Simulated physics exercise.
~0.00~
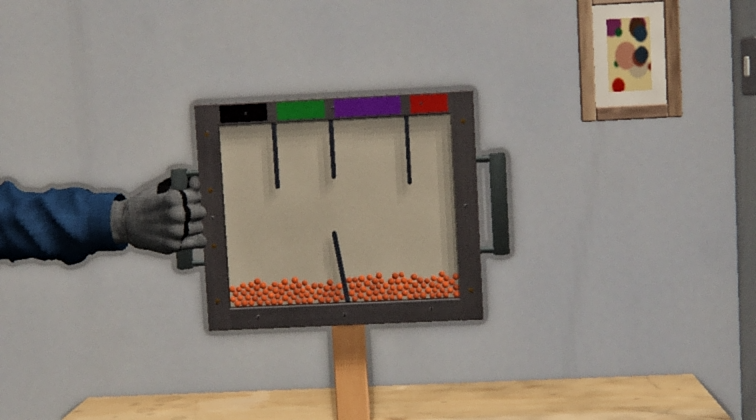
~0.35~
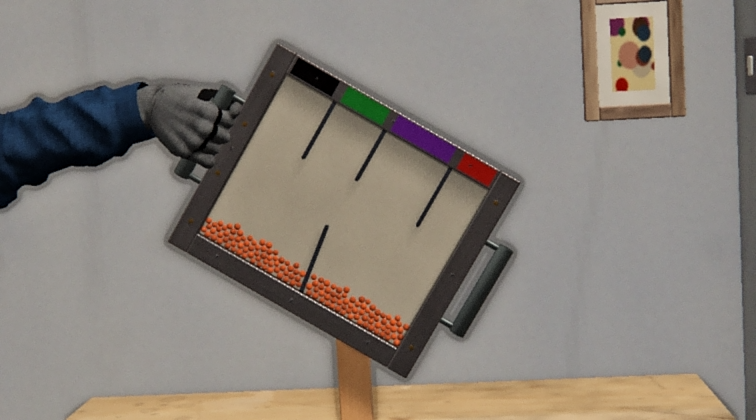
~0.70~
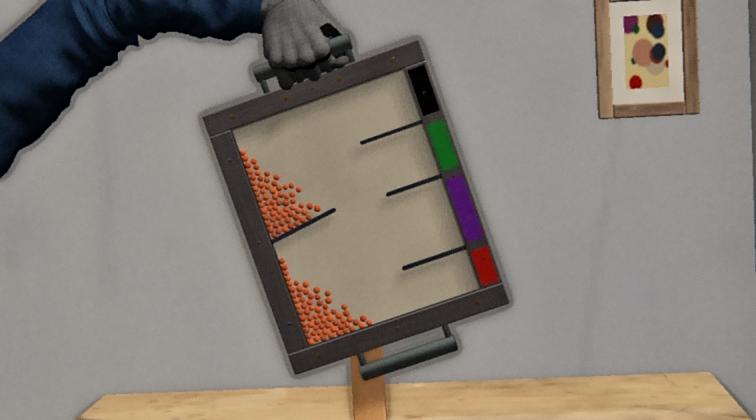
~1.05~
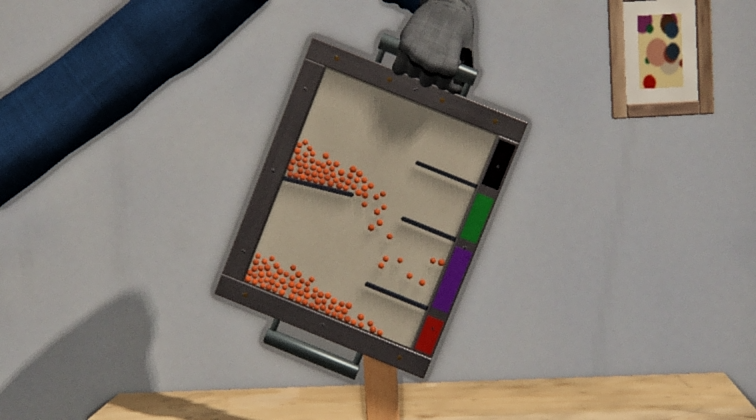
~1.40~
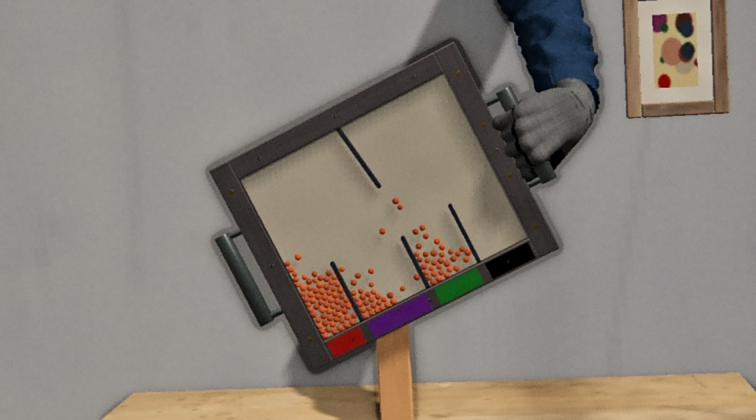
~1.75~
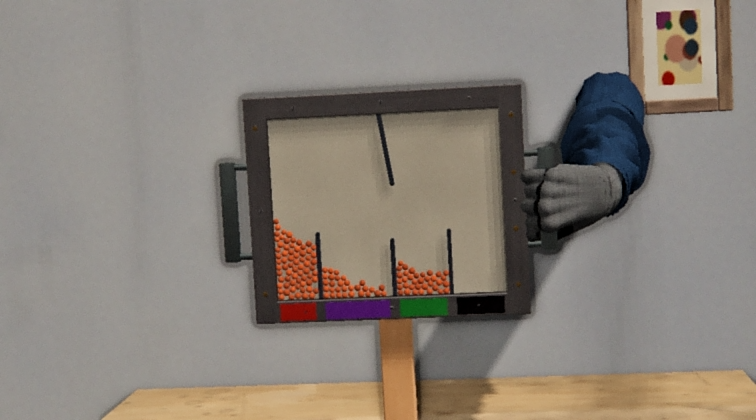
Gloved hand turning a framed case of orange beads clockwise upside down, beads spilling into red, purple and green pockets, black empty.
